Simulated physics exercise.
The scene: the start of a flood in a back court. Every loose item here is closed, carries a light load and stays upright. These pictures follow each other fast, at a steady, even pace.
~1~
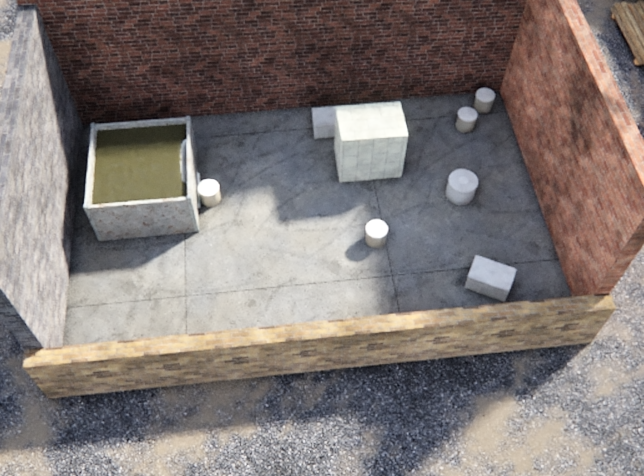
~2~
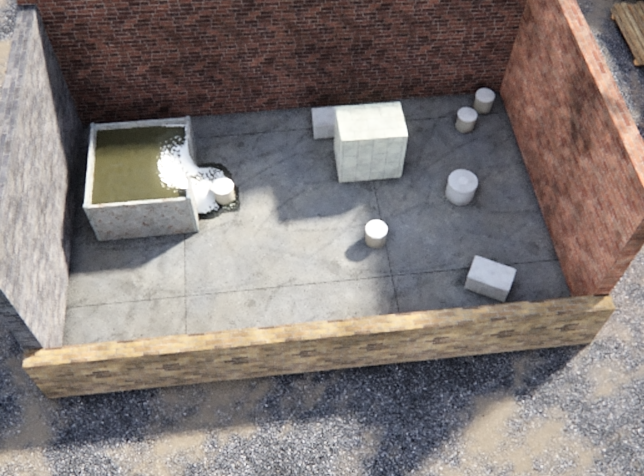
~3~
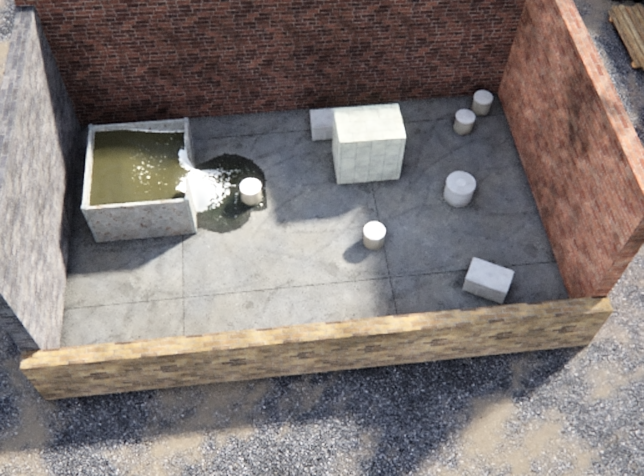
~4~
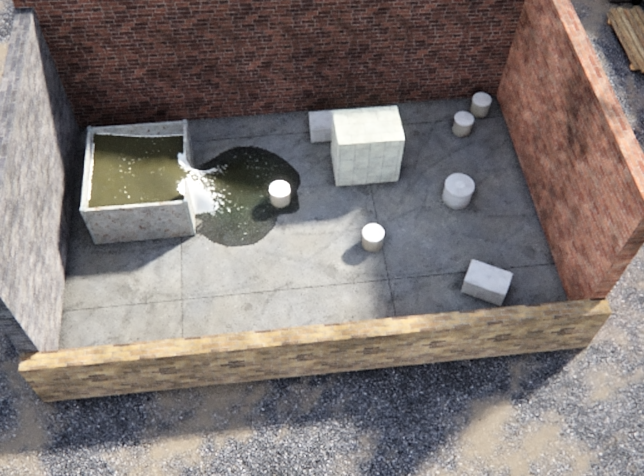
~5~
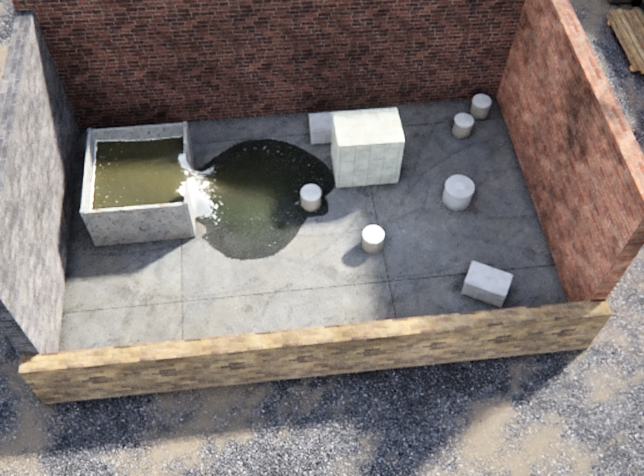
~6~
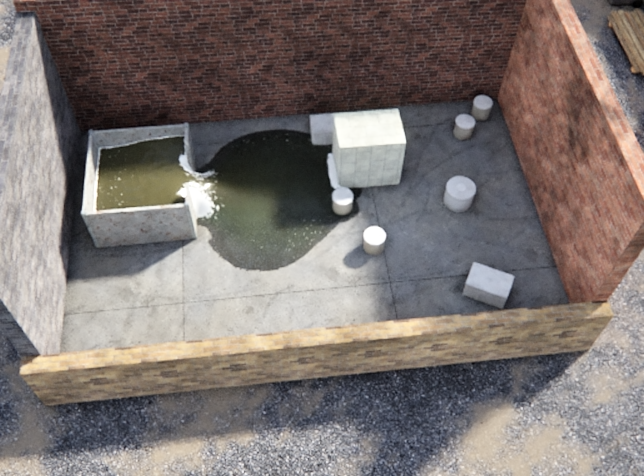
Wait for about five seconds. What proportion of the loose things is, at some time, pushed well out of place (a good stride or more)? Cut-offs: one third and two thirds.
Two thirds or more.
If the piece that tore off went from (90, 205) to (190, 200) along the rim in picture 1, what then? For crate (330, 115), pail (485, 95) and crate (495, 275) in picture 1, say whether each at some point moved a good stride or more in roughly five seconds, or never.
As listed: Less than that, not that far, that far or more.
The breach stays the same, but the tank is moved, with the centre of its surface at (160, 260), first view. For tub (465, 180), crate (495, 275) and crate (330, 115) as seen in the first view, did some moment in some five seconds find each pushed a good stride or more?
Taking them in order, went past that, went past that, fell short.
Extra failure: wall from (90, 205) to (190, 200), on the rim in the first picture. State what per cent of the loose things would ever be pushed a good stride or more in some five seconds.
It comes to some 40 per cent.
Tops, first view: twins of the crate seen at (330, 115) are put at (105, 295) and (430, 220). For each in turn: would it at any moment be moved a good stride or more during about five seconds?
First: Stays short of it; second: Covers that distance.
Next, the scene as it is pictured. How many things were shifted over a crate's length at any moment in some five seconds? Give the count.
That works out to 6.
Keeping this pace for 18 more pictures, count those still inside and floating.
That number is 3.
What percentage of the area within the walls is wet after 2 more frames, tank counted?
30 %.
A moment on, 1 of 7 are well off their spots; 0 afloat.
Next, 3 of 7 are well off their spots; 1 afloat.
Later, 6 of 7 are well off their spots; 3 afloat.
In the end, 6 of 7 are well off their spots, and 6 have been at some point; 6 afloat.
